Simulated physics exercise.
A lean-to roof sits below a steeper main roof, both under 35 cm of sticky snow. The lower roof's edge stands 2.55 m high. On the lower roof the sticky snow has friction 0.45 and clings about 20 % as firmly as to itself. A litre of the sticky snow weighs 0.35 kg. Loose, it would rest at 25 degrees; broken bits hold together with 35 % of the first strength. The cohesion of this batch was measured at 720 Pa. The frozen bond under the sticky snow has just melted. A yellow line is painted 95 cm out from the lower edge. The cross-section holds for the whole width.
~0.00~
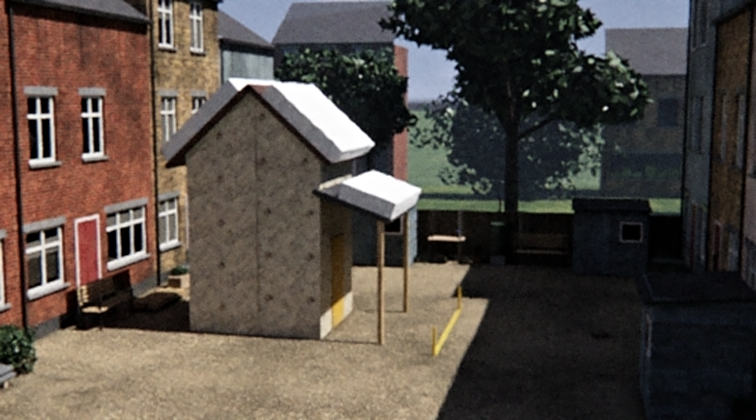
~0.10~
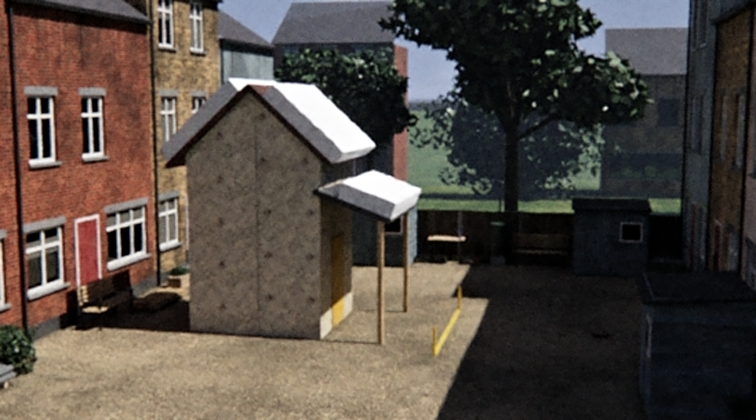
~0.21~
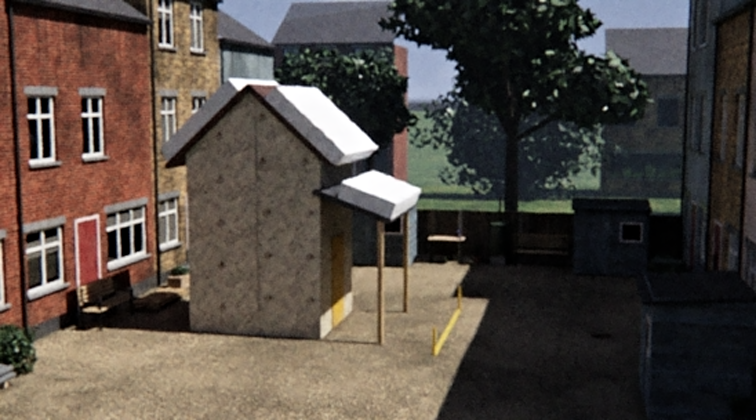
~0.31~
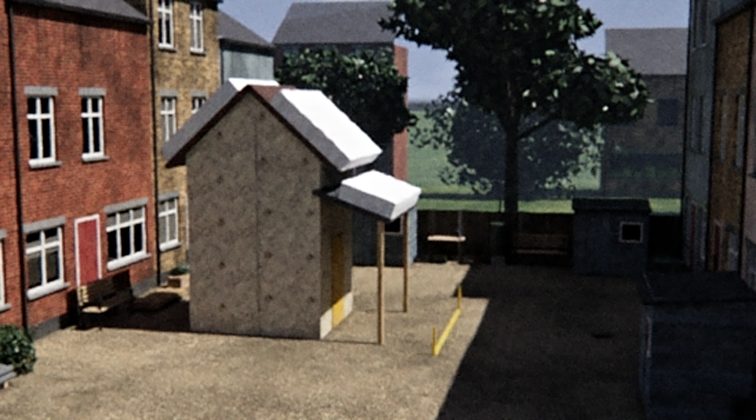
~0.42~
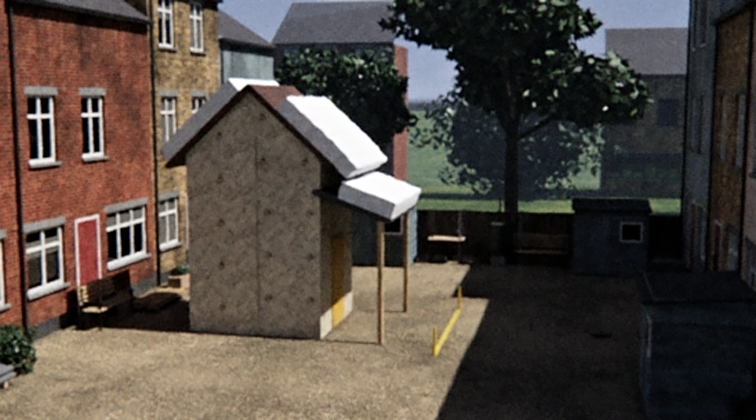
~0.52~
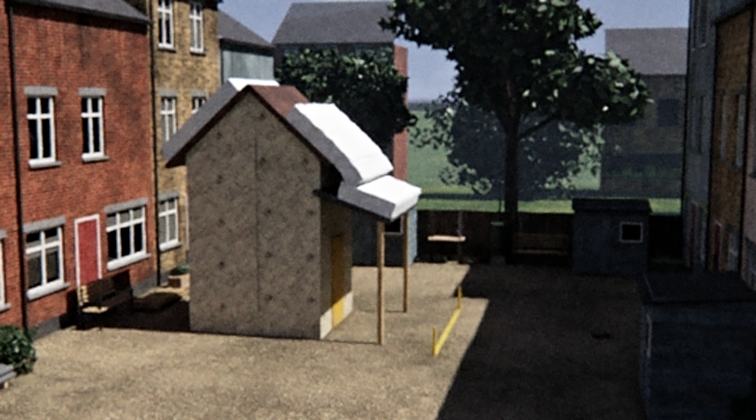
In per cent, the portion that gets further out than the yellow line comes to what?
Close to 60 per cent.
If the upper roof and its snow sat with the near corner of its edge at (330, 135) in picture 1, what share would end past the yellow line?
Then about 65 %.
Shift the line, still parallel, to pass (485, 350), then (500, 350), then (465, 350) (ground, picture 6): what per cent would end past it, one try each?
In turn about 30 %, 22 %, 45 %.
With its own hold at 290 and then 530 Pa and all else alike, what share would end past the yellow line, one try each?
In turn about 60 %, 60 %.
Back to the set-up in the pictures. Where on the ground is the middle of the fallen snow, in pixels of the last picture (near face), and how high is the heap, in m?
Near (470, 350), some 0.4 m high.
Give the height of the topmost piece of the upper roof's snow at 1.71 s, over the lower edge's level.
About 0.4 m.
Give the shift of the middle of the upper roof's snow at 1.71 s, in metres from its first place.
Some 4.2 m.
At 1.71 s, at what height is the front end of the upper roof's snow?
Roughly 0.0 m.
After 1.07 s, 1 % is below the lower edge and 0 % is past the line.
After 1.71 s, 65 % is below the lower edge and 49 % is past the line.
After 2.36 s, 82 % is below the lower edge and 60 % is past the line.
After 3.00 s, 82 % is below the lower edge and 60 % is past the line.
After 3.10 s, at the end, 82 % is below the lower edge and 60 % is past the line.
